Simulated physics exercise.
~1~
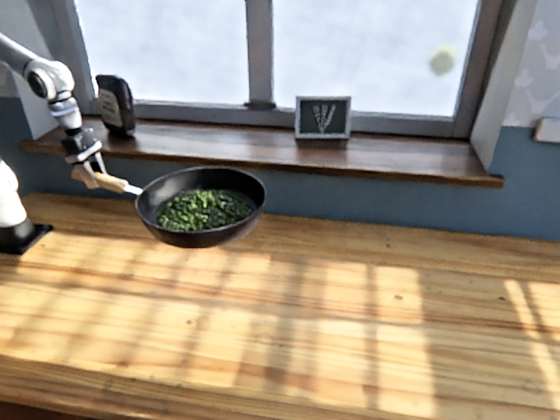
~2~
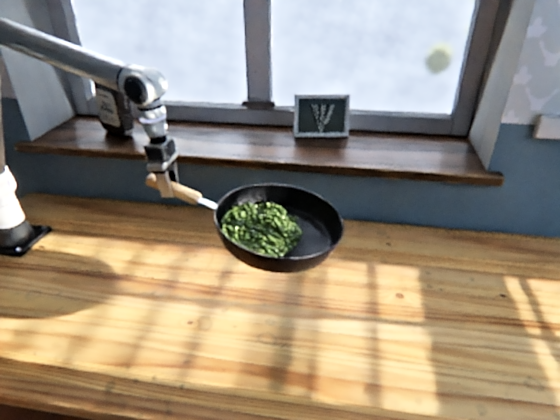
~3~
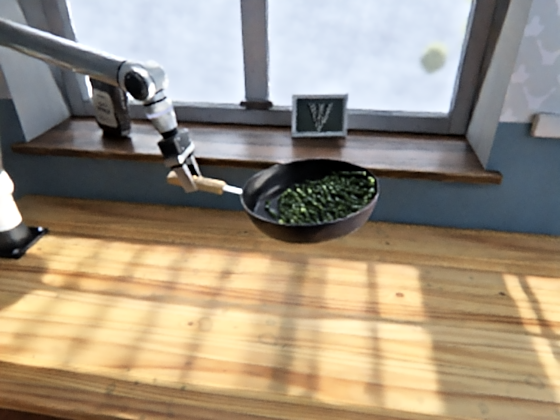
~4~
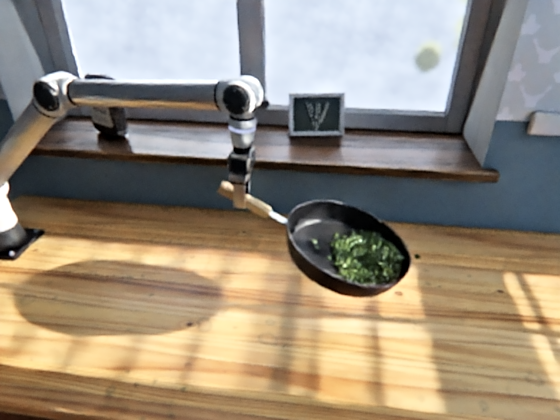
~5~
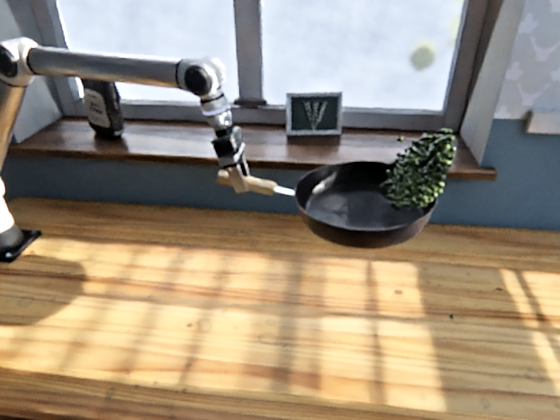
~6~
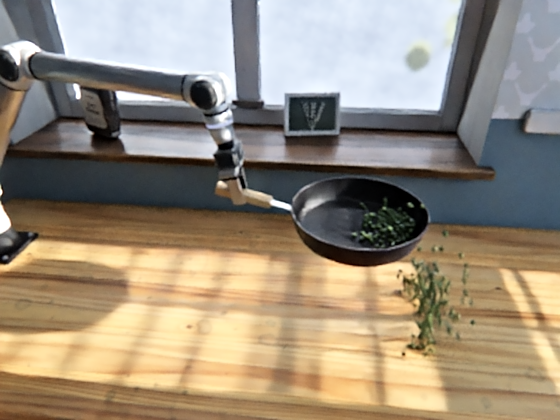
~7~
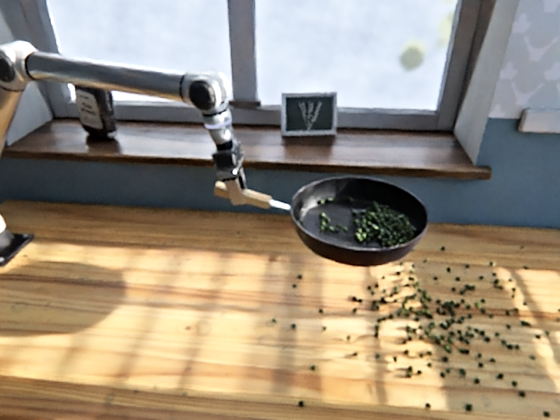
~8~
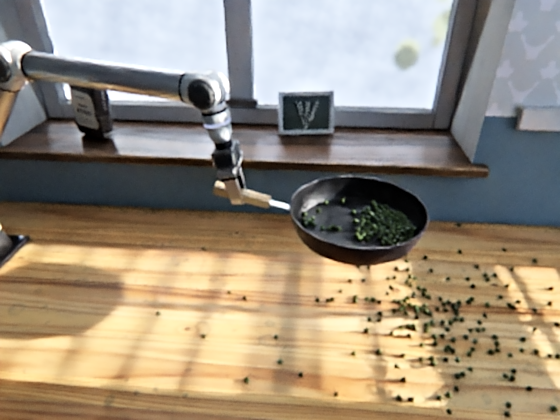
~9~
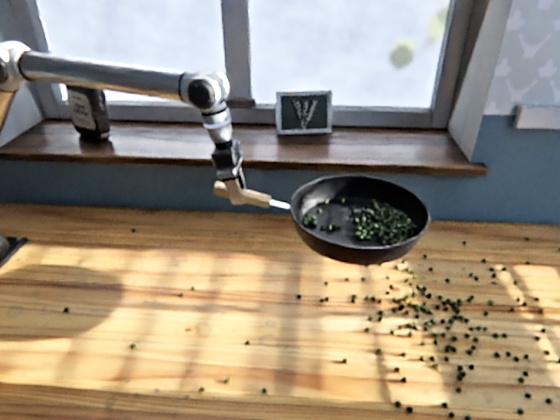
On a sunlit wooden counter by a window, a robot arm moved a dark frying pan of small green beads to the right, dipped and jerked it up, and many flew over the far edge, ending scattered across the counter while some stayed in the pan.
